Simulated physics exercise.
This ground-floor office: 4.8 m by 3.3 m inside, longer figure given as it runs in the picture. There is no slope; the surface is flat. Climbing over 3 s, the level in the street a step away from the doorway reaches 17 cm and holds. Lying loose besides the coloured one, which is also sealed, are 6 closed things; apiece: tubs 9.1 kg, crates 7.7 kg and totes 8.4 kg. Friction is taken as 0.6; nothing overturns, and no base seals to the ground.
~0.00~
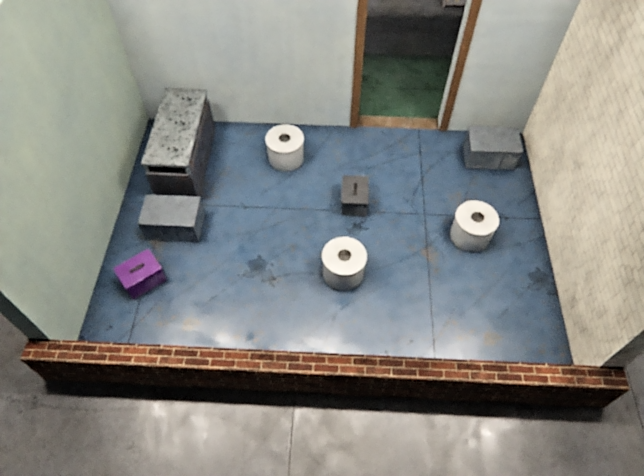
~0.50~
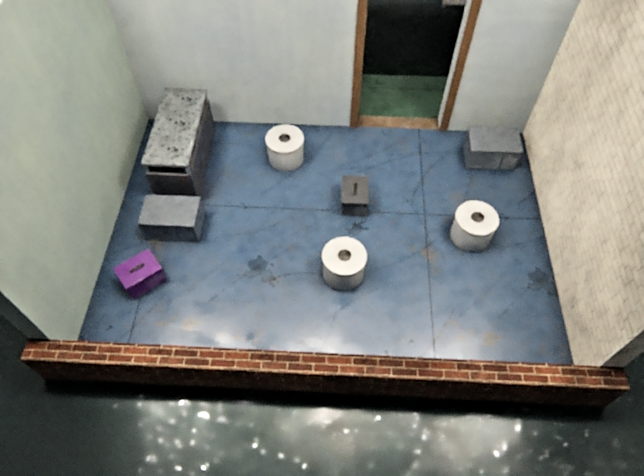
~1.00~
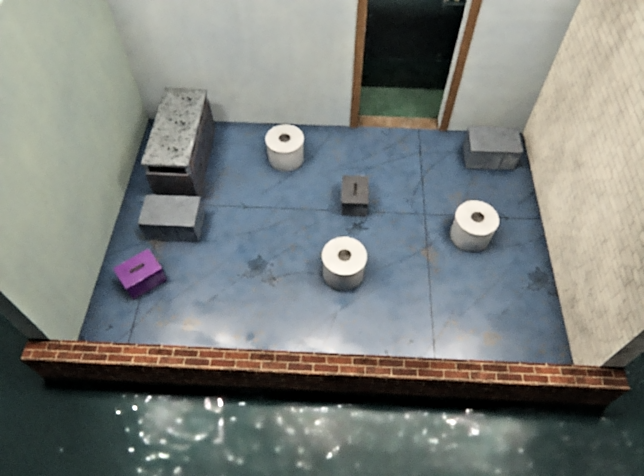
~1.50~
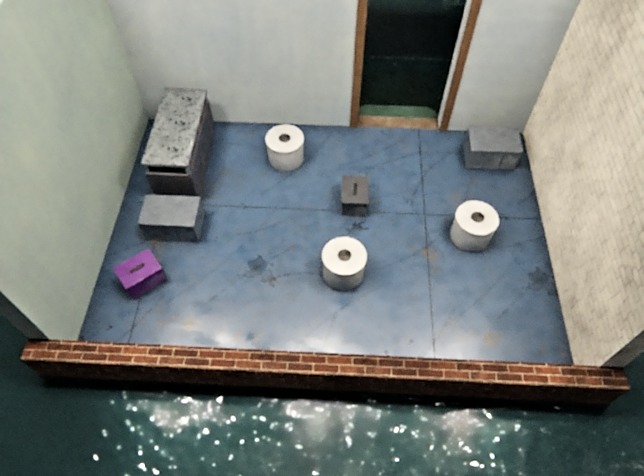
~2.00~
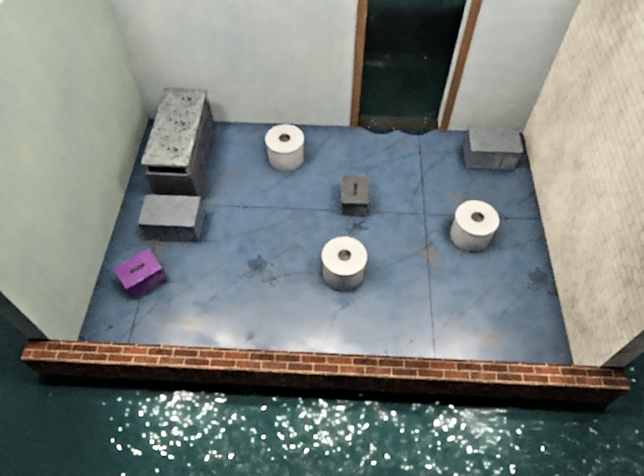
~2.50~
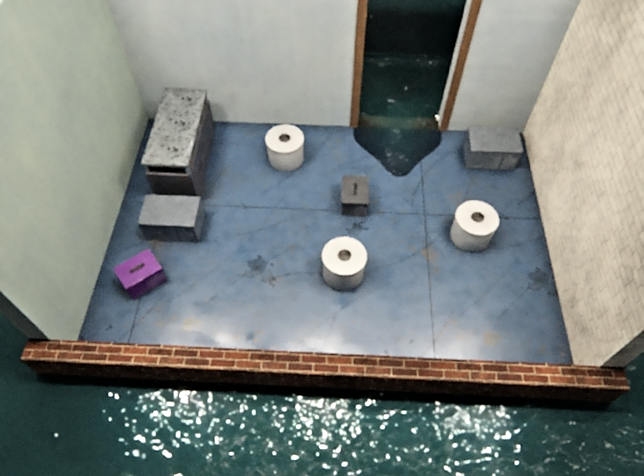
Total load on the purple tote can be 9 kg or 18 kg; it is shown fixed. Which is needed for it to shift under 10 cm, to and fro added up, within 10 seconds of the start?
The modest one is fine.
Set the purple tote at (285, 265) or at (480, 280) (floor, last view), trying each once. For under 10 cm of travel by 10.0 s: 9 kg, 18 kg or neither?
Trial 1 - the lower mass works; trial 2 - only the upper mass works.
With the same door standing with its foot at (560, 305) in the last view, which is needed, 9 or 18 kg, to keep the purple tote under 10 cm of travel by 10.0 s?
Outcome - the heavier pick is required.
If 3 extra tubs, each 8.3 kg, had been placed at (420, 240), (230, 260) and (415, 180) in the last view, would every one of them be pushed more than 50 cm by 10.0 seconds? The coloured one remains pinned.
One by one: Too far, not far enough and too far.
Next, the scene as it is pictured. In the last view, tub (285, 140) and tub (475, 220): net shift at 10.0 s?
First 0 cm, then 60 cm.
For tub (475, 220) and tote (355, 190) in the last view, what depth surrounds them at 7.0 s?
Depths: Near 5 cm, then near 4 cm.
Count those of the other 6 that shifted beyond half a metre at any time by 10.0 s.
1 of them.
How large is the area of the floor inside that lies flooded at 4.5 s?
Roughly 7.0 m2 of it is wet.
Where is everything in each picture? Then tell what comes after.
The purple tote at (137, 268) rests on the ground; water covers 0.0 m2; 0 of 7 have shifted, in the first picture.
The purple tote at (137, 268) rests on the ground; 0.0 m2 under water; 0 of 7 have shifted, in the second picture.
The purple tote at (137, 268) rests on the ground; water covers 0.0 m2; 0 of 7 have shifted, in the third picture.
The purple tote at (137, 268) rests on the ground; water covers 0.0 m2; 0 of 7 have shifted, in the fourth picture.
The purple tote at (137, 268) rests on the ground; 0.0 m2 under water; 0 of 7 have shifted, in the fifth picture.
The purple tote at (137, 268), on the bottom; 0.5 m2 under water; 0 of 7 have shifted, in the sixth picture.
After 3.5 s the purple tote would be 0 cm from its start with 9 kg and 0 cm from its start with 18 kg; 0 cm of water round it then.
After 4.5 s the purple tote would be 0 cm from its start with 9 kg and 0 cm from its start with 18 kg; 0 cm of water round it then.
After 7.0 s the purple tote would be 0 cm from its start with 9 kg and 0 cm from its start with 18 kg; 1 cm of water round it then.
After 10.0 s the purple tote would be 4 cm from its start with 9 kg and 0 cm from its start with 18 kg; 7 cm of water round it then.
